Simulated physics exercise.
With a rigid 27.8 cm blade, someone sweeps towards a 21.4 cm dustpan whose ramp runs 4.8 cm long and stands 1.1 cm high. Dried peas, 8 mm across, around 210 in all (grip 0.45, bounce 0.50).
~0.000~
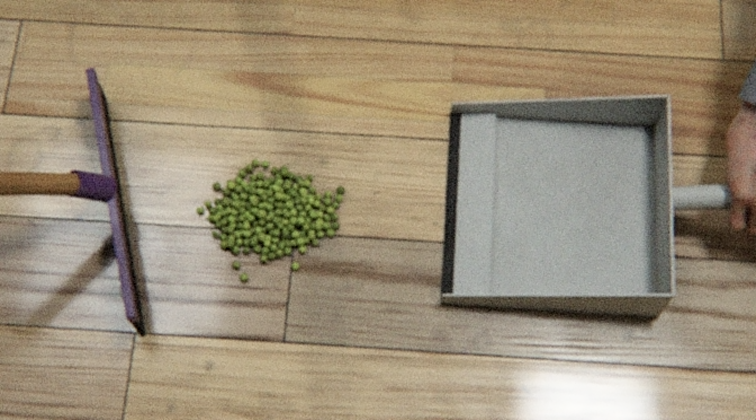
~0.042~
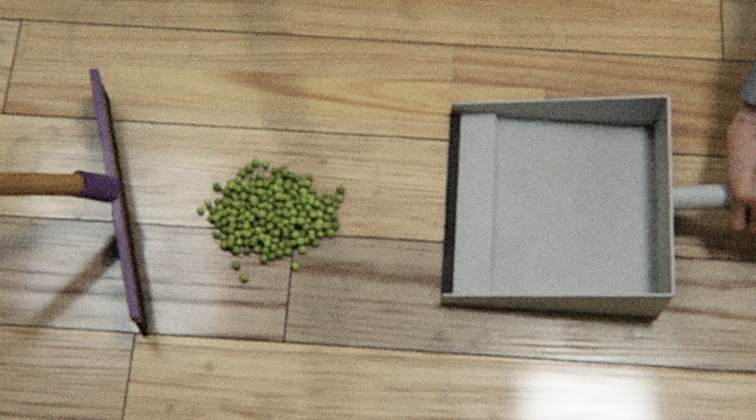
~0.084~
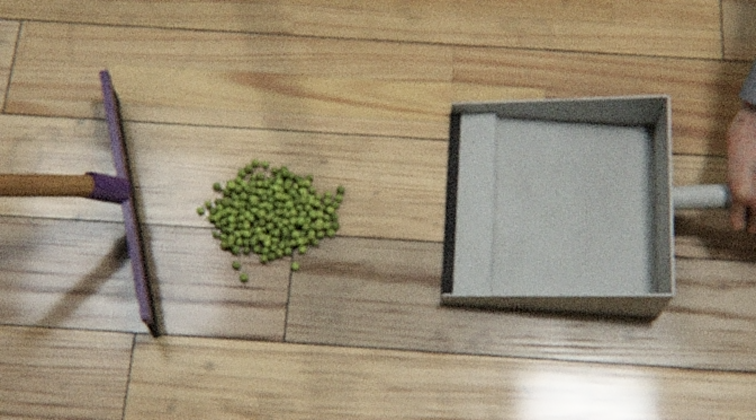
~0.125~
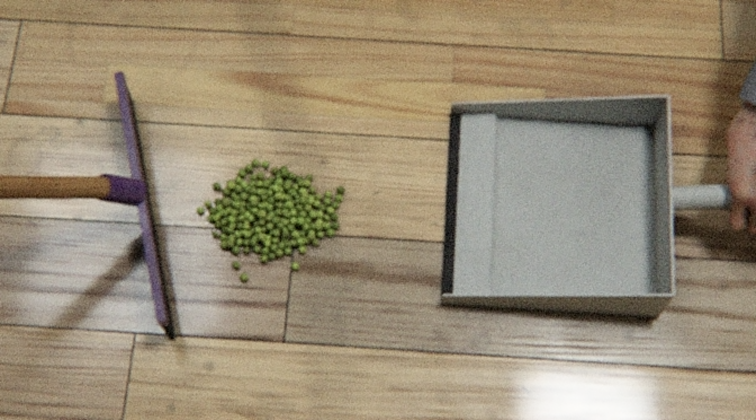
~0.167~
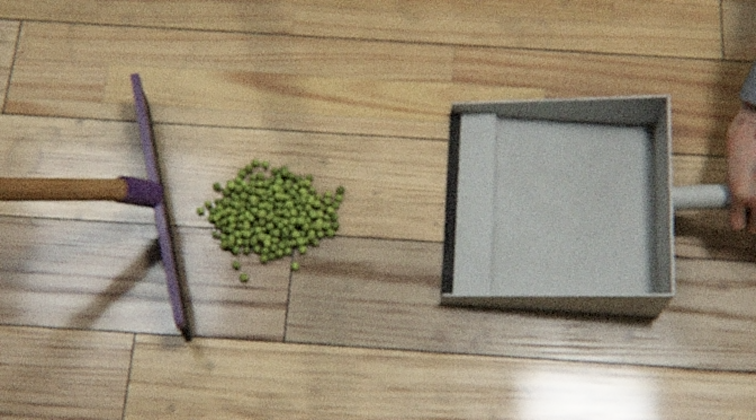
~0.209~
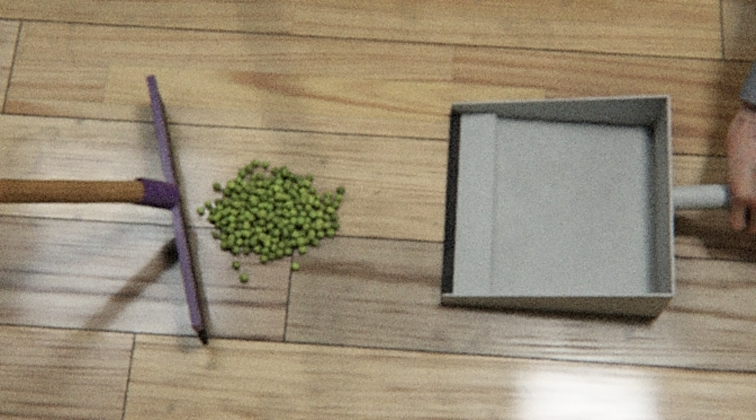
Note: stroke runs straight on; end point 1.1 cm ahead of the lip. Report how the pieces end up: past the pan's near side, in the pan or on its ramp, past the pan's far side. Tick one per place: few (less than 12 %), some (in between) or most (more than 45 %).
Near side - few; pan - few; far side - few.
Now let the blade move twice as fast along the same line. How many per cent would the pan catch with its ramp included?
Then around 25 per cent.
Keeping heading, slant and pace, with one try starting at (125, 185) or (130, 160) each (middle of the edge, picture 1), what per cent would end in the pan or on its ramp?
Some 5 and 15 per cent.
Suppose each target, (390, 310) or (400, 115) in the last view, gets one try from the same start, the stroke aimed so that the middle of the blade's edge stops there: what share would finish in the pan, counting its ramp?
Around 0 per cent, and around 20 per cent.
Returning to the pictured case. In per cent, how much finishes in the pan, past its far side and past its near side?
In per cent - near side 5, pan 0, far side 5.
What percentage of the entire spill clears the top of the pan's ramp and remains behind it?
Close to 0 per cent.
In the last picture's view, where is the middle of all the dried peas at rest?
(421, 206) or so.
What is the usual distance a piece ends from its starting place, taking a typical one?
It works out to roughly 16 cm.
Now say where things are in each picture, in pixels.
In the first frame, blade from (132, 317) to (93, 77), moved 0.0 cm, 0 of the pieces shifted so far; middle of the pieces at (272, 215); pan at (570, 213).
In the second frame, blade from (136, 318) to (96, 77), moved 0.4 cm, 0 of the pieces shifted so far; middle of the pieces at (272, 215).
In the third frame, blade from (147, 319) to (106, 78), moved 1.4 cm, 0 of the pieces shifted so far; middle of the pieces at (272, 215).
In the fourth frame, blade from (163, 321) to (121, 80), moved 3.0 cm, 0 of the pieces shifted so far; middle of the pieces at (272, 215).
In the fifth frame, blade from (180, 323) to (137, 82), moved 4.7 cm, 0 of the pieces shifted so far; middle of the pieces at (272, 215).
In the sixth frame, blade from (197, 325) to (153, 84), moved 6.4 cm, 0 of the pieces shifted so far; middle of the pieces at (272, 215); pan at (570, 213). The blade's pace is about 0.40 m/s, heading 4 degrees towards the viewer's side.
After 0.48 s, middle of the blade 17 cm from the lip; 0 % over the lip, far side 0 %, near side 0 %.
After 0.66 s, middle of the blade 9 cm from the lip; 0 % over the lip, far side 0 %, near side 0 %.
After 0.96 s, middle of the blade 5 cm from the lip; 0 % over the lip, far side 5 %, near side 5 %.
In the end, at 1.4 s, near side 5 %, pan 0 %, far side 5 %, in front of the lip or behind the blade 90 %.
